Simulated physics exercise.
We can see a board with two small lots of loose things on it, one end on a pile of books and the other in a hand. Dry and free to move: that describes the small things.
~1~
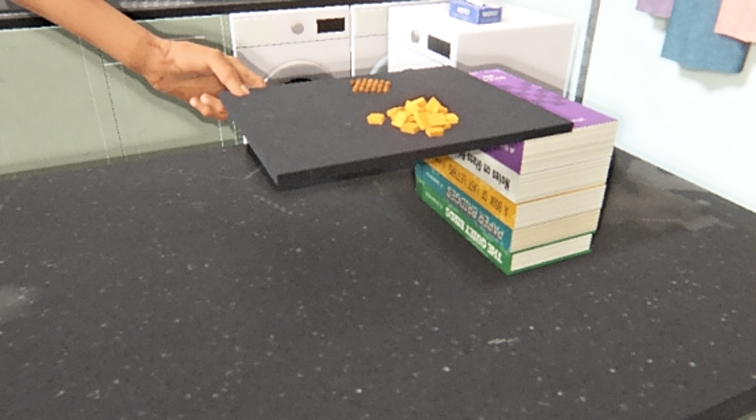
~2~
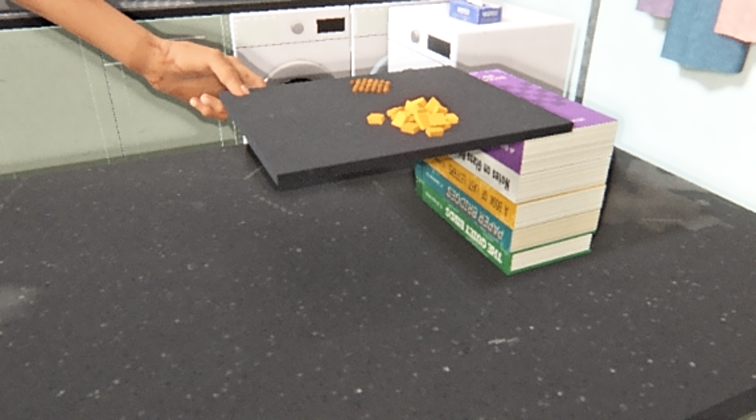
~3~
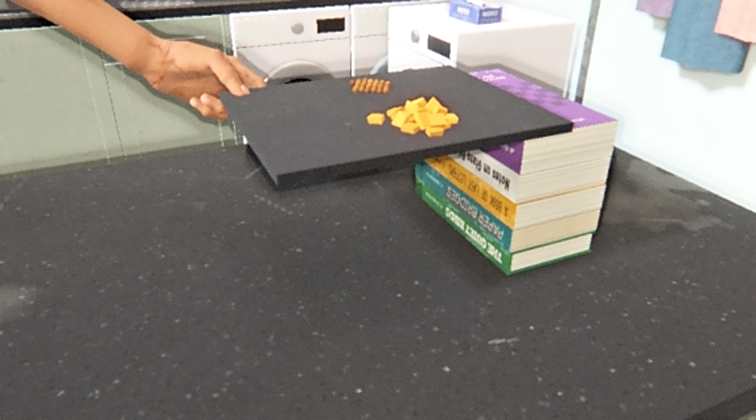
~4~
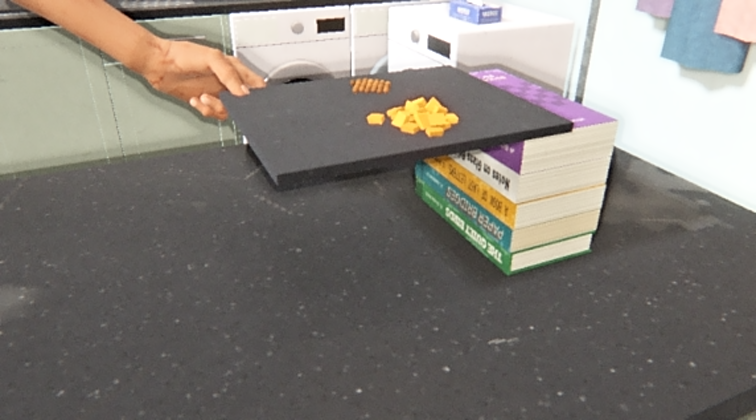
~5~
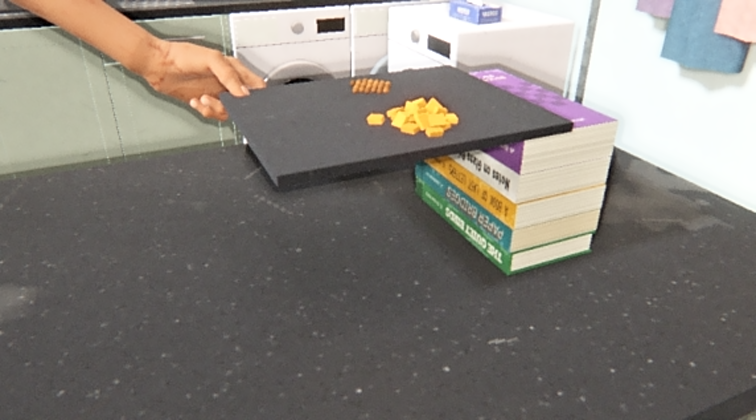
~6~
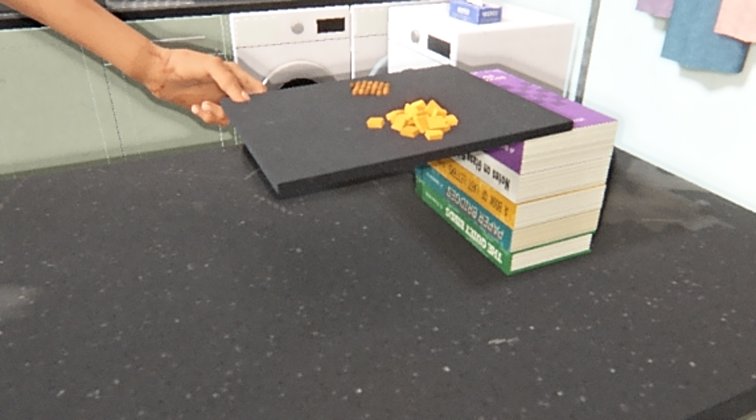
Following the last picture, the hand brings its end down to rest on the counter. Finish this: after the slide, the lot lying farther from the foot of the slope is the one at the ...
Back.
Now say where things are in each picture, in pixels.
Held end of the board near (285, 174), level; book pile near (507, 115), tall, over half the board's length; front lot near (421, 116), a few small crackers; back lot near (369, 86), some cereal balls, in the first frame.
Held end of the board near (285, 174), level; back lot near (369, 86), in the second frame.
Held end of the board near (285, 174), level; front lot near (421, 116), in the third frame.
Held end of the board near (285, 174), level; back lot near (369, 86), in the fourth frame.
Held end of the board near (285, 175), level; front lot near (421, 117), in the fifth frame.
Held end of the board near (286, 183), down by 2°; book pile near (507, 115); front lot near (421, 119), not moving; back lot near (369, 89), not moving, in the sixth frame.
Then, 0.44 s on from there, board sloping at 13°; front lot the whole lot still on the board; back lot the whole lot still on the board.
Then, 0.99 s on from there, board sloping at 27°; front lot the whole lot still on the board; back lot mostly up to a board's length out.
Then, 1.58 s on from there, board sloping at 40°; front lot mostly at the foot of the board; back lot mostly up to a board's length out.
In the end, board resting at 41°; front lot mostly at the foot of the board; back lot mostly up to a board's length out; the back lot has gone farther.
